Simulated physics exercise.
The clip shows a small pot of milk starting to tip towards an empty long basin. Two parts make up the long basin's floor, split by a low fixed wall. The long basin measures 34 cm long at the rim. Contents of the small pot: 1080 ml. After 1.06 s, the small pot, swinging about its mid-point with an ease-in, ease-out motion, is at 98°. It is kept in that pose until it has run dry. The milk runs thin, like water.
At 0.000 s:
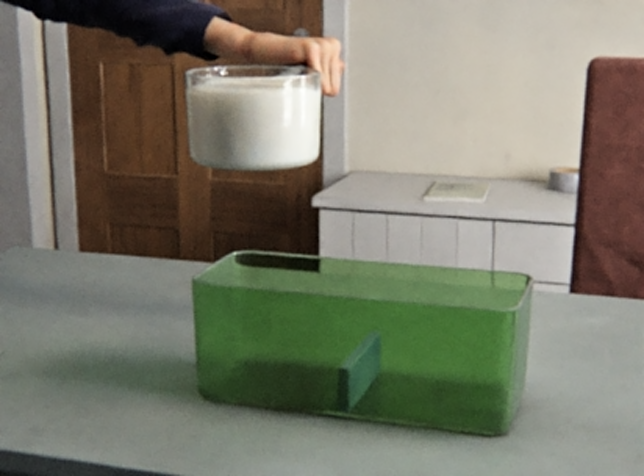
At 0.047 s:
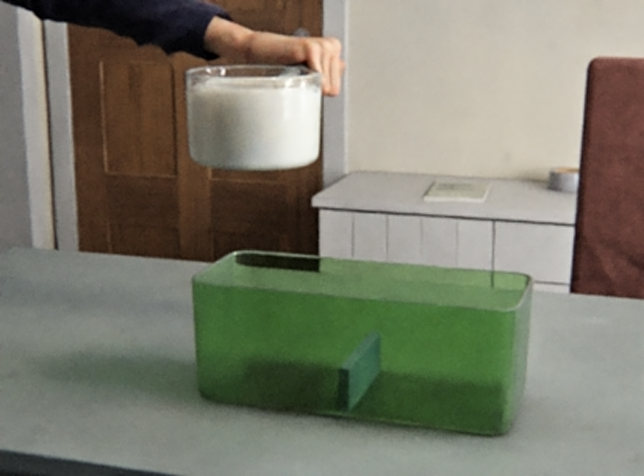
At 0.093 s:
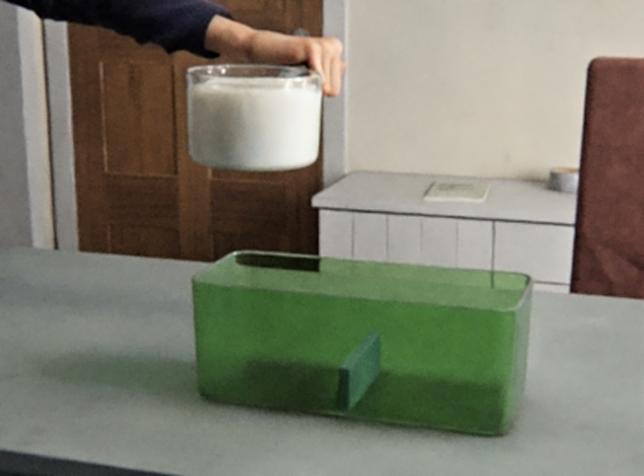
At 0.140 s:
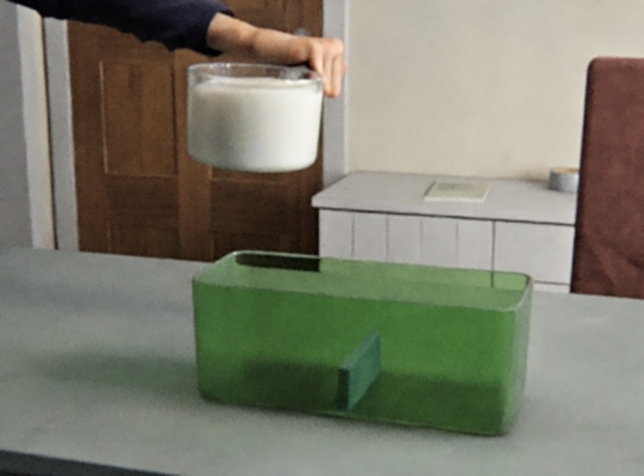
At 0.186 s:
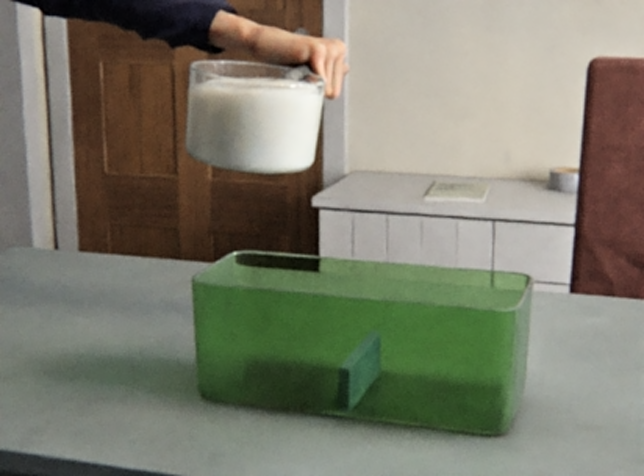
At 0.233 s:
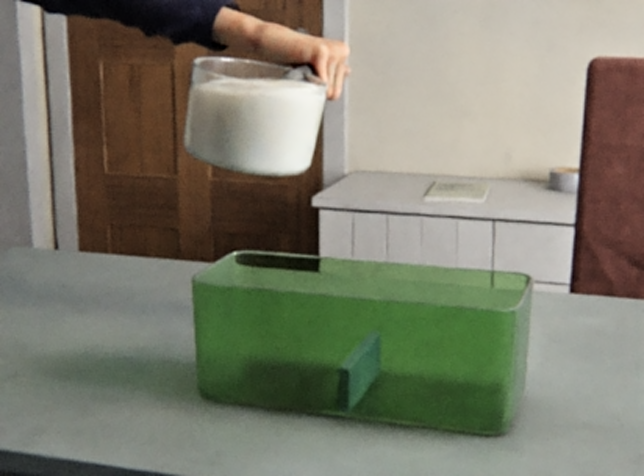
A hand holding a small clear pot of milk above an empty green basin, slowly tilting it slightly to the right.
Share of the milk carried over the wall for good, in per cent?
Near 85 per cent.
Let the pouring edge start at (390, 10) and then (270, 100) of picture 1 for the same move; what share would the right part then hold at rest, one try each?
In turn about 70 and 35 per cent.
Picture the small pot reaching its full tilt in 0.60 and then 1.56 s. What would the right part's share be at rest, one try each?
I'd expect close to 80 per cent and then close to 85 per cent.
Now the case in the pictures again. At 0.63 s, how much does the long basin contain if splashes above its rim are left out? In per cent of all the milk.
Some 6 per cent.
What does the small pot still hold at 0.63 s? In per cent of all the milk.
Close to 68 in a hundred.
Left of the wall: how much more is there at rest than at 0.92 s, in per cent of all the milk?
Close to 12% of the whole.
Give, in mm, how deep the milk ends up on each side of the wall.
Roughly 8 mm on the left side and 44 mm on the right side.
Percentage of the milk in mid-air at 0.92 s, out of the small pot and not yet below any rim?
Estimated airborne part: Roughly 20 per cent.
After 0.63 s the tilt is 63° and 69 per cent is still to pour, 1 is left of the wall and 5 right of it.
After 0.92 s the tilt is 94° and 19 per cent is still to pour, 1 is left of the wall and 60 right of it.
After 1.23 s the tilt is 98° and 3 per cent is still to pour, 9 is left of the wall and 83 right of it.
After 1.56 s the tilt is 98° and 0 per cent is still to pour, 13 is left of the wall and 85 right of it.
In the end 14 per cent lies left of the wall, 85 right of it and 1 outside.
